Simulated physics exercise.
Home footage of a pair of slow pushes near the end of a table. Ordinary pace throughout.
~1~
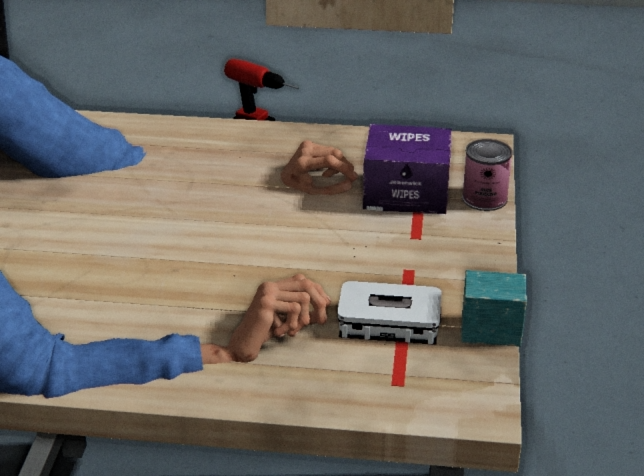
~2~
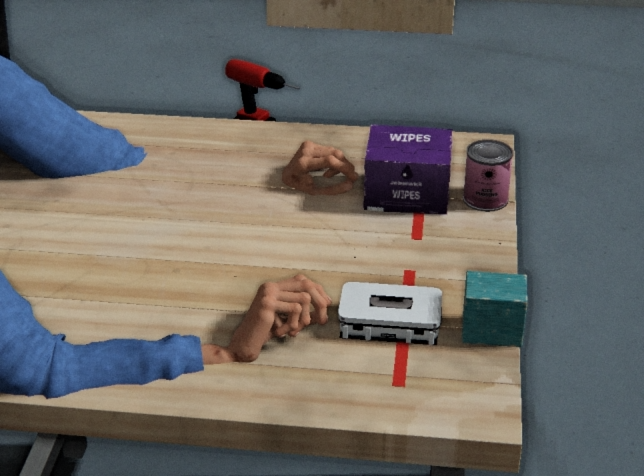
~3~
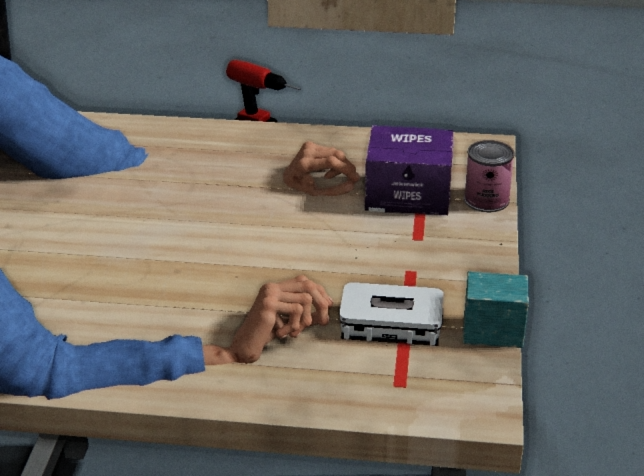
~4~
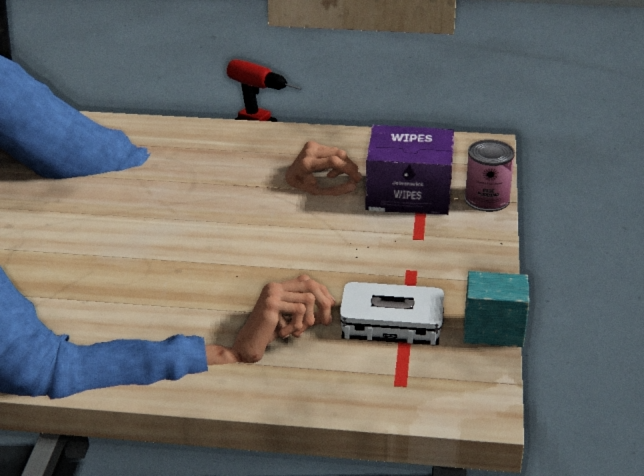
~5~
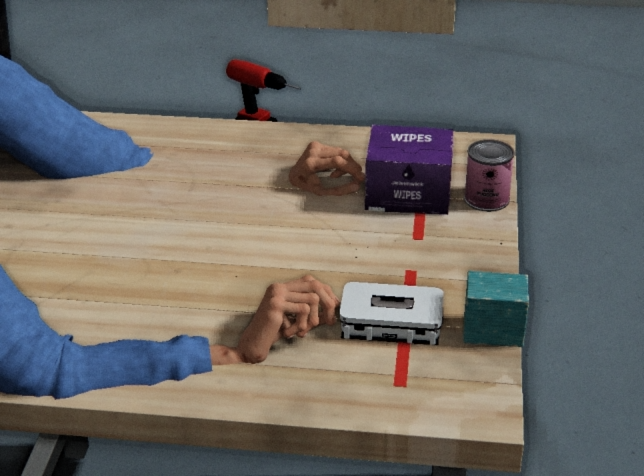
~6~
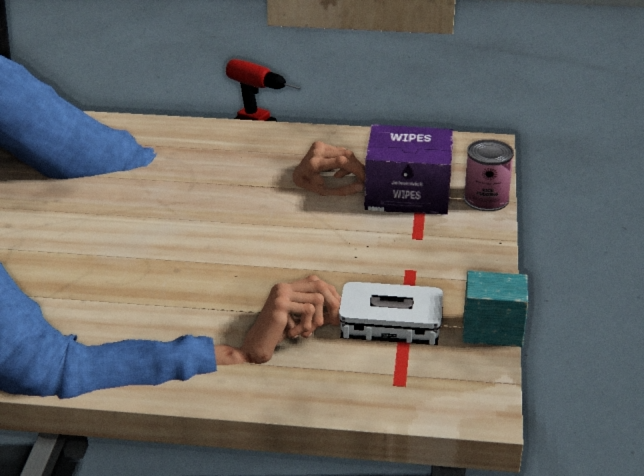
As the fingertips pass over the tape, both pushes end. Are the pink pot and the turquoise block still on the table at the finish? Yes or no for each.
Pink pot: No, turquoise block: No.
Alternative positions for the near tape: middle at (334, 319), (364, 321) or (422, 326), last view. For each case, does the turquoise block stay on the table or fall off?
Well, going try by try, it doesn't reach it, then it doesn't reach it, and then it runs right into it.
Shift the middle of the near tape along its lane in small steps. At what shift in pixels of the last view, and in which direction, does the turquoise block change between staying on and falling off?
Shift approx. 20 px, direction left.
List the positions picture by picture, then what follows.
Pink pot (487, 175); turquoise block (493, 308); purple box (407, 169), in the first frame.
Turquoise block (494, 309); white case (391, 313), in the second frame.
Pink pot (489, 176); purple box (409, 170), in the third frame.
Turquoise block (496, 309); white case (392, 314), in the fourth frame.
Pink pot (489, 176); purple box (409, 169), in the fifth frame.
Pink pot (489, 176); turquoise block (495, 309); white case (391, 313), in the sixth frame.
Then, 0.96 s past the last view, pink pot leaning 48° off how it started near (561, 220); turquoise block in the air near (570, 428).
Then, 1.26 s past the last view, pink pot come down; turquoise block come down.
Finally, the pink pot goes over the edge; the turquoise block goes over the edge.
